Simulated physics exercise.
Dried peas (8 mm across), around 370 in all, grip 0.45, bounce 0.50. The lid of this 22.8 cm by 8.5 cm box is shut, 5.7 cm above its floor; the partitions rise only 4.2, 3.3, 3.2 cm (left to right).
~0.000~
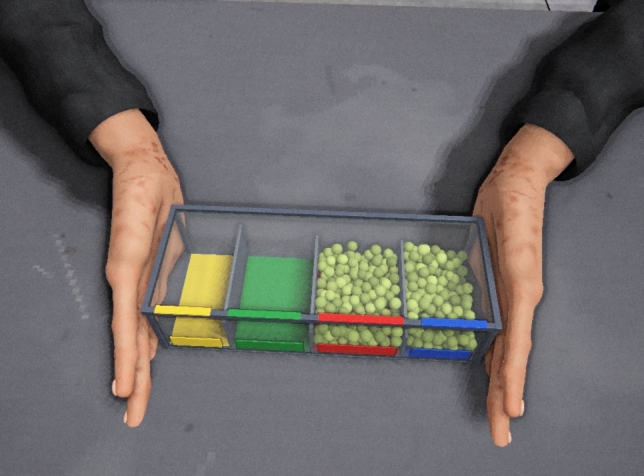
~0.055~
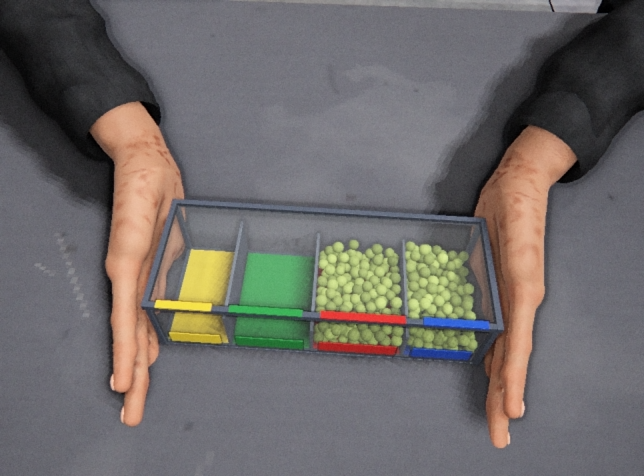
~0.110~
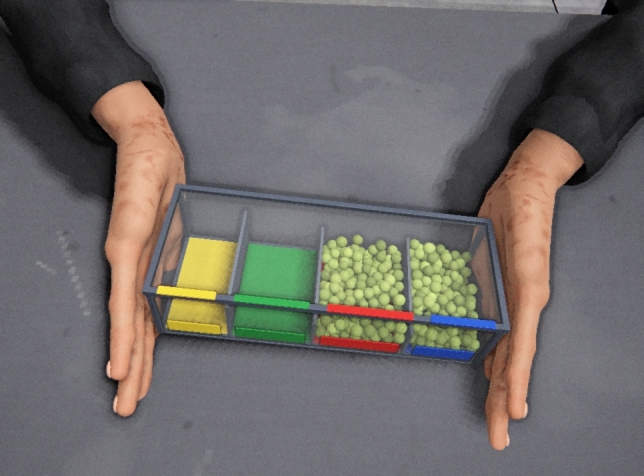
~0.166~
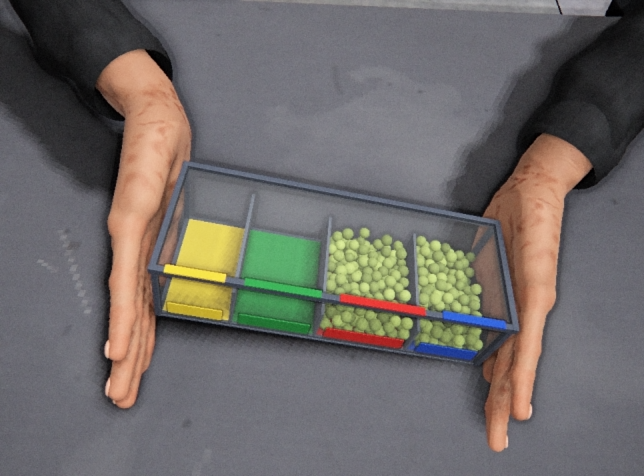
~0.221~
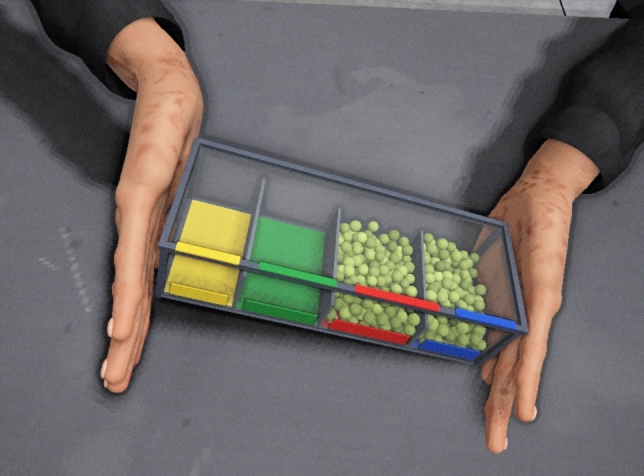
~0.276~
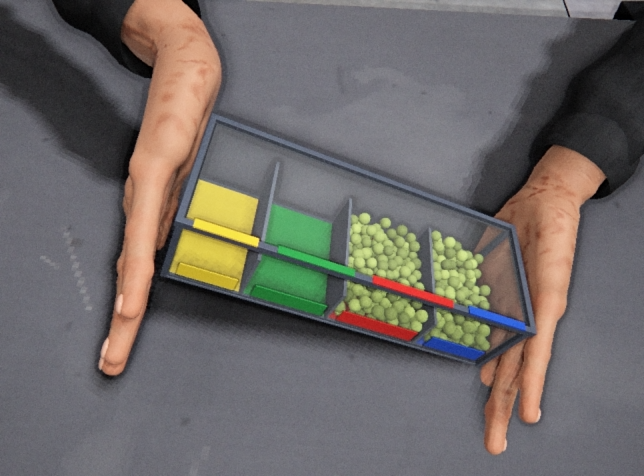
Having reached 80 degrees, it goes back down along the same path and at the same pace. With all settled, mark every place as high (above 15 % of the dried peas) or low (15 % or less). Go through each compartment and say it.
Red compartment: High; blue compartment: High; green compartment: Low; yellow compartment: Low.
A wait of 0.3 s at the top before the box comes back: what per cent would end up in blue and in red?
Result - blue: 70 %; red: 30 %.
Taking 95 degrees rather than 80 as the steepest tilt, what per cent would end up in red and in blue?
Then red would end with 15 per cent and blue with 85 per cent.
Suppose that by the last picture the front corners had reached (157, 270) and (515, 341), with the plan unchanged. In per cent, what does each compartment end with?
Per cent by compartment: Red 35, blue 65, green 0, yellow 0.
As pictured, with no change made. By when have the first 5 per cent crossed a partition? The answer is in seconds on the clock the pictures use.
Close to the 0.90 s mark.
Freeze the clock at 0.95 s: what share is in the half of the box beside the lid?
30 %.
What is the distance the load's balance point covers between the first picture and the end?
About 2.0 cm.
After 0.95 s, tilt 78 degrees; red 40 %, blue 60 %.
Then, at 1.41 s, tilt 32 degrees; red 30 %, blue 70 %.
After 1.93 s, tilt 0 degrees; red 30 %, blue 70 %.
By 2.6 s all is still; red 30 %, blue 70 %, green 0 %, yellow 0 %.
